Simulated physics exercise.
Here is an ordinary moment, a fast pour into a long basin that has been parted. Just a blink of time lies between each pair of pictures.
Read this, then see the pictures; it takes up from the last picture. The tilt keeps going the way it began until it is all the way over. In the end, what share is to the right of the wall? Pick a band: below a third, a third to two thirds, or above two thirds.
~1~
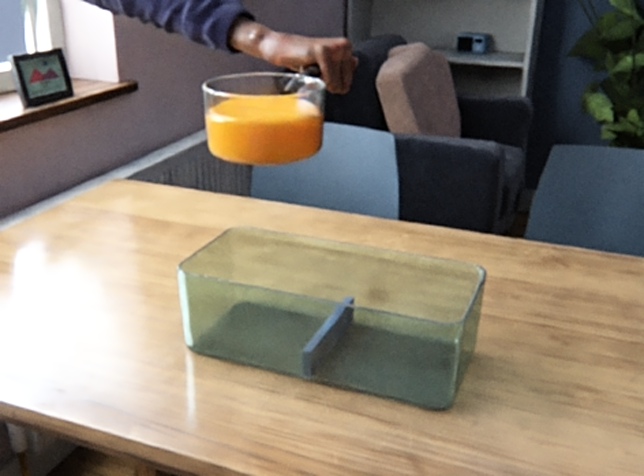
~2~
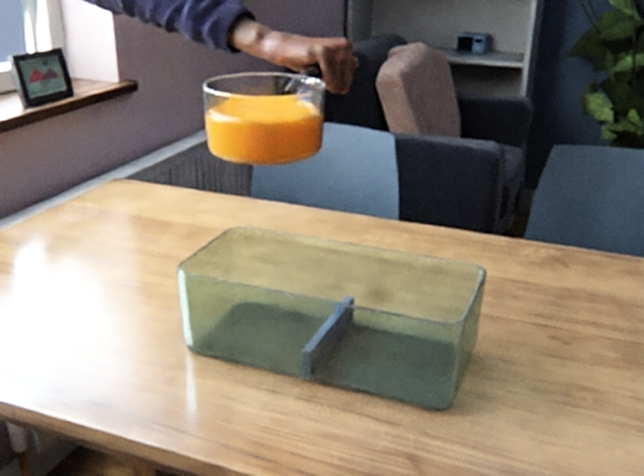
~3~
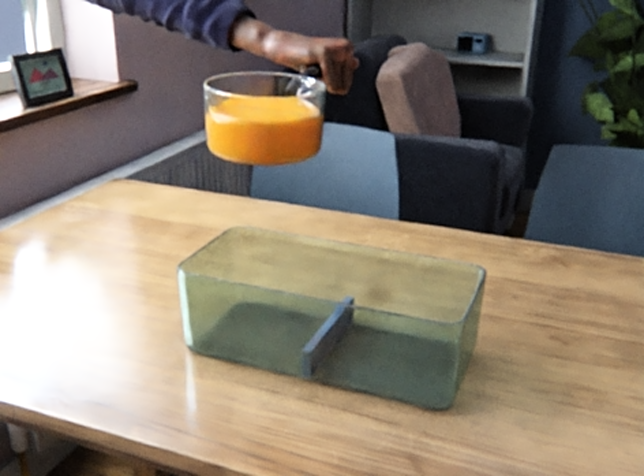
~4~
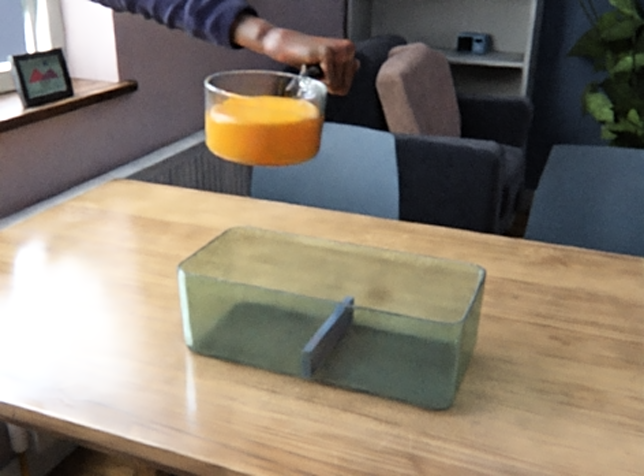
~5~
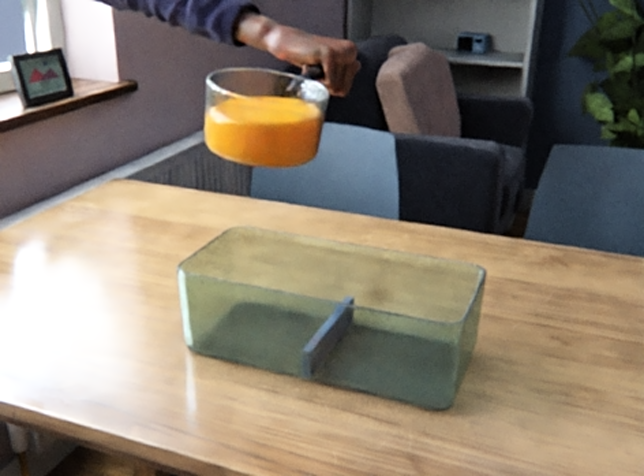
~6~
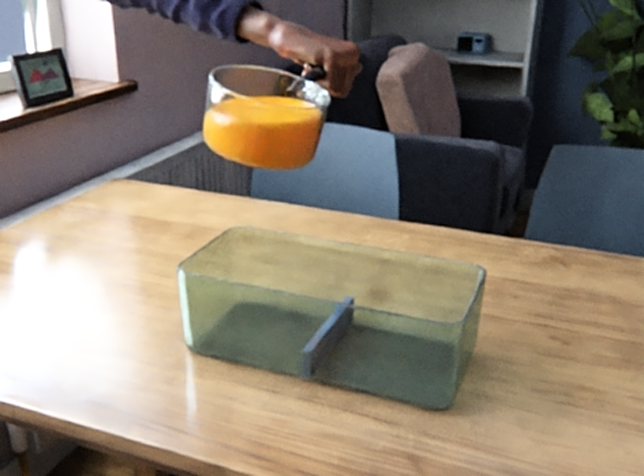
Above two thirds.
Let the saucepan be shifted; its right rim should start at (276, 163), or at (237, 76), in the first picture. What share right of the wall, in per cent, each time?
The first gives 15 %, the second 5 %.
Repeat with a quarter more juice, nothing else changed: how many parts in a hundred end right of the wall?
Some 85 parts in a hundred.
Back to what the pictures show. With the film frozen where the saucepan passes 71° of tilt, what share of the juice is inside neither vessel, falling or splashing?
Near 35 in a hundred.
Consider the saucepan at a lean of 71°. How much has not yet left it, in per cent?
Remaining share, estimated: 65 %.
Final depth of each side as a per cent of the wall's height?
Levels: Left around 10 per cent, right around 60 per cent.
A moment on, the saucepan is tipped part way and 63 per cent is still to pour, 0 is left of the wall and 4 right of it.
Next, the saucepan is tipped right over and 10 per cent is still to pour, 4 is left of the wall and 70 right of it.
Then the saucepan is tipped right over and 0 per cent is still to pour, 11 is left of the wall and 87 right of it.
Later the saucepan is tipped right over and 0 per cent is still to pour, 11 is left of the wall and 87 right of it.
At rest 11 per cent lies left of the wall, 88 right of it and 1 outside.
